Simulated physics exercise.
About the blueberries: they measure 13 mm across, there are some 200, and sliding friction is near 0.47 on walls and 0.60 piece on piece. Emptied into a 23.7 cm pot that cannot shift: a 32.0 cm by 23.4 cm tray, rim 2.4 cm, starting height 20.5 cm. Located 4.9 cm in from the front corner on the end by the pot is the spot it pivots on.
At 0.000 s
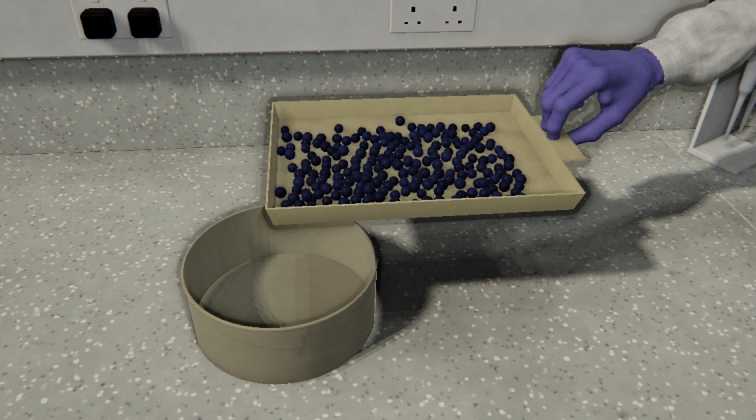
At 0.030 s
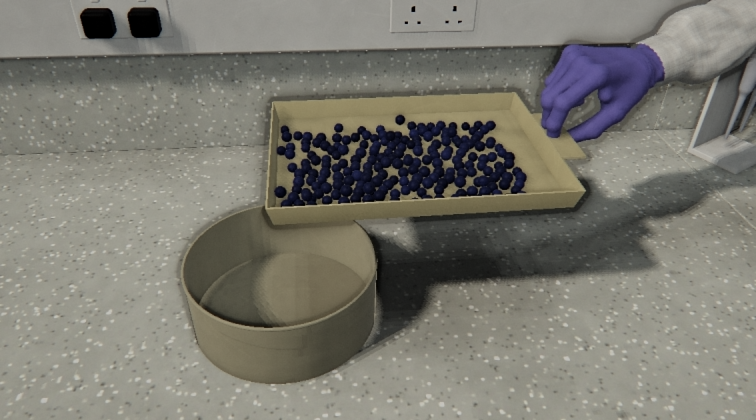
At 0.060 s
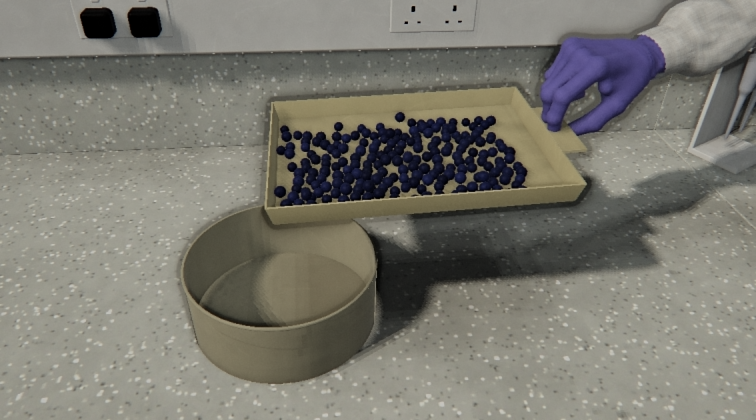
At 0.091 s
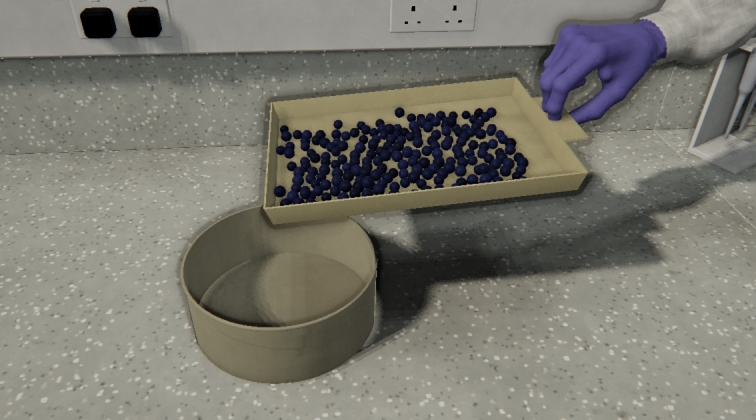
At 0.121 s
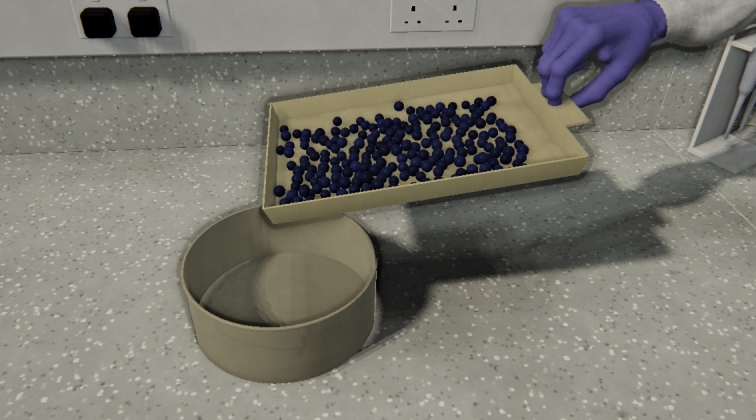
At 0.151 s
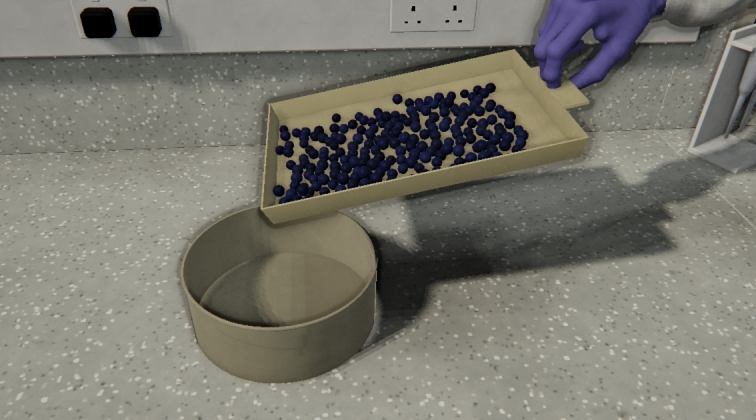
On a speckled grey countertop, a purple-gloved hand holds a beige tray of dark blueberries above a round pot, at first nearly still, then raises the tray's right end so it slopes down to the left.
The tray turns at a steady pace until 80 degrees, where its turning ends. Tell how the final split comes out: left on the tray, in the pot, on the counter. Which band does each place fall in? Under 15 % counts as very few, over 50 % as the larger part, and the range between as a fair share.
Left on the tray: A fair share. Pot: A fair share. Counter: A fair share.
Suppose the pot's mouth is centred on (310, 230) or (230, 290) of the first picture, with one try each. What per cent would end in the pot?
Some 20 and 40 per cent.
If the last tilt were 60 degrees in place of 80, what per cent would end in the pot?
That would give about 15 per cent.
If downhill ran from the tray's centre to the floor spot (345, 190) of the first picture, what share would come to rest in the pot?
60 %.
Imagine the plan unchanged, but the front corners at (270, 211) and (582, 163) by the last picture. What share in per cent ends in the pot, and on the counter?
That works out as pot 60 and counter 35.
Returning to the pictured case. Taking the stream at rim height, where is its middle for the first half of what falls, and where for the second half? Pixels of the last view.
Roughly (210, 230) to begin with, later roughly (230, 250).
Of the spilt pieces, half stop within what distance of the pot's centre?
Roughly 24 centimetres.
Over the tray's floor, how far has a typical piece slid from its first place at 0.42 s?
By then it sits near 4 cm from where it began.
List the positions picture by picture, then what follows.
In the first picture, tray tilt 0 degrees, front corners at (272, 205) and (578, 190); middle of the pieces at (398, 165); pot at (281, 258).
In the second picture, tray tilt 0 degrees, front corners at (272, 205) and (578, 188); middle of the pieces at (398, 164).
In the third picture, tray tilt 2 degrees, front corners at (271, 205) and (579, 181); middle of the pieces at (398, 161).
In the fourth picture, tray tilt 4 degrees, front corners at (270, 205) and (580, 170), lowest corner left back; middle of the pieces at (397, 157).
In the fifth picture, tray tilt 8 degrees, front corners at (269, 205) and (581, 154), lowest corner left back; middle of the pieces at (397, 150).
In the sixth picture, tray tilt 12 degrees, front corners at (267, 205) and (580, 136), lowest corner left back; middle of the pieces at (395, 143); pot at (281, 257). Its pace works out near 130 degrees a second.
Then, at 0.42 s, tilt 46 degrees; the tray holds 100 %, the pot 0 %.
After 0.59 s, tilt 68 degrees; the tray holds 100 %, the pot 0 %.
Then, at 0.89 s, tilt 80 degrees; the tray holds 40 %, the pot 20 %.
At rest (1.8 s), tray 35 %, pot 40 %, counter 25 %.
